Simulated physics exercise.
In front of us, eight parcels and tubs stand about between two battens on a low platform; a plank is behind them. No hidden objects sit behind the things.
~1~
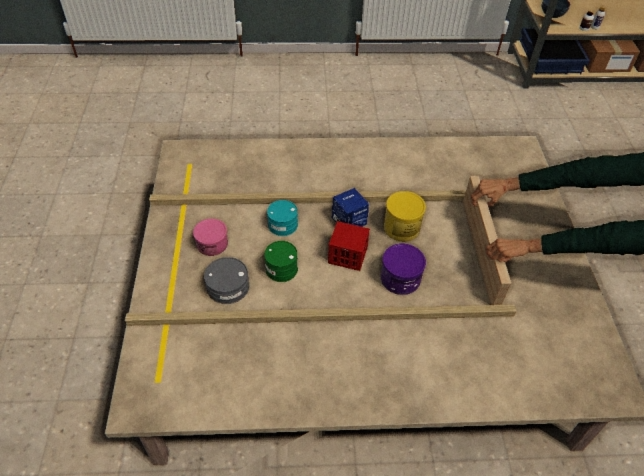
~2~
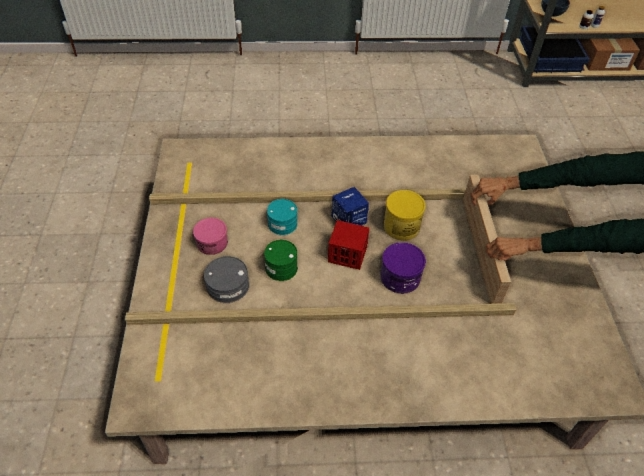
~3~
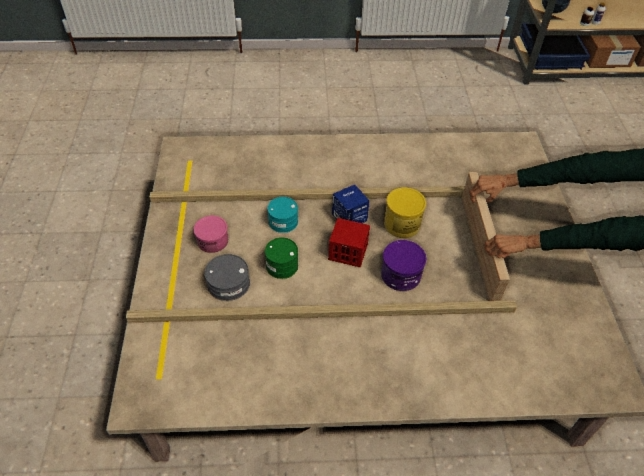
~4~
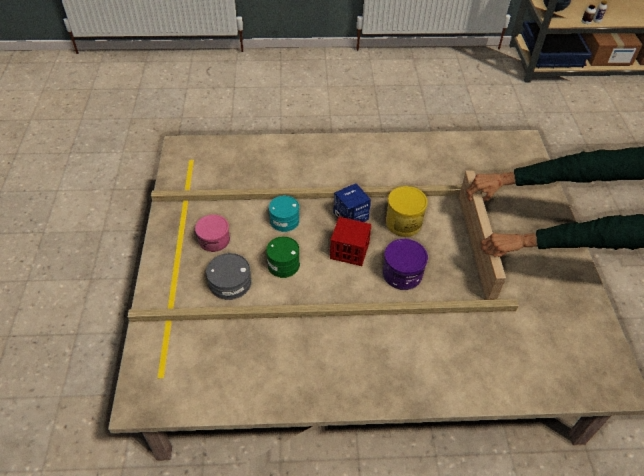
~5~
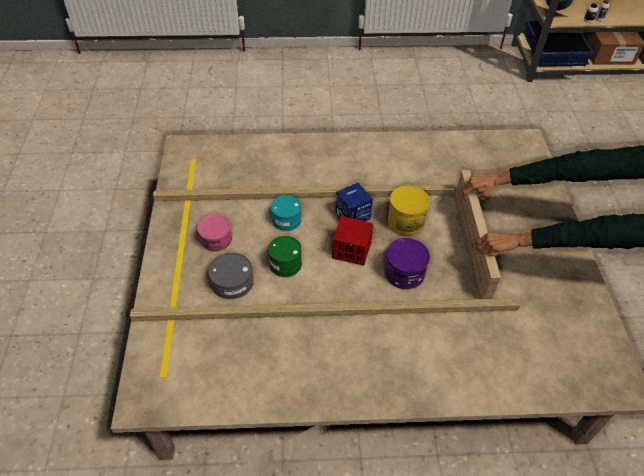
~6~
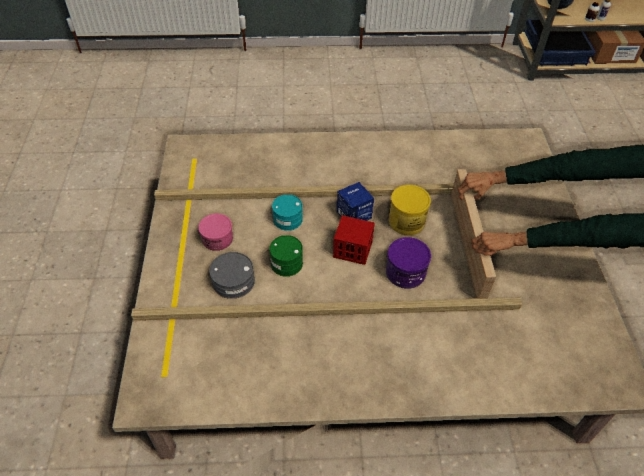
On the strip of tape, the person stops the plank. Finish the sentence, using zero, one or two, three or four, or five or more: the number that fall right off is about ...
The number that fall right off is about five or more.
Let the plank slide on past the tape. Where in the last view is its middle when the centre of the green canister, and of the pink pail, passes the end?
Estimated middle: (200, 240), and (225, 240) for the other.
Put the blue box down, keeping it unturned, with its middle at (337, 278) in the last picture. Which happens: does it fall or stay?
In this case the blue box does not stay.
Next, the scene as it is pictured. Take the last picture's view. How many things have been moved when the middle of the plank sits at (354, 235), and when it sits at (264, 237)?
5 and 8.
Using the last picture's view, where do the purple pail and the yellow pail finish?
Result: One about (154, 272), other about (164, 216).
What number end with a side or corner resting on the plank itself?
Number in contact with it: 2.
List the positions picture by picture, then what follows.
In the first frame, pink pail (211, 237); grey canister (227, 280); green canister (281, 262); plank (485, 239); tape (176, 257).
In the second frame, grey canister (227, 279); purple pail (402, 268).
In the third frame, green canister (282, 258); yellow pail (404, 213).
In the fourth frame, pink pail (213, 233); plank (480, 233).
In the fifth frame, grey canister (231, 276); blue box (354, 206).
In the sixth frame, pink pail (216, 232); grey canister (232, 275); green canister (286, 256); plank (471, 232); tape (182, 252).
Soon after, none off yet; pink pail at rest near (216, 232); grey canister at rest near (232, 275); green canister at rest near (286, 256).
Then, none off yet; pink pail moved about its own width near (196, 243); grey canister moved about its own width near (188, 281); green canister moved well along near (222, 263).
At rest, the number that fall off is five or more; fallen, blue box, red crate, turquoise canister, green canister, grey canister and pink pail.
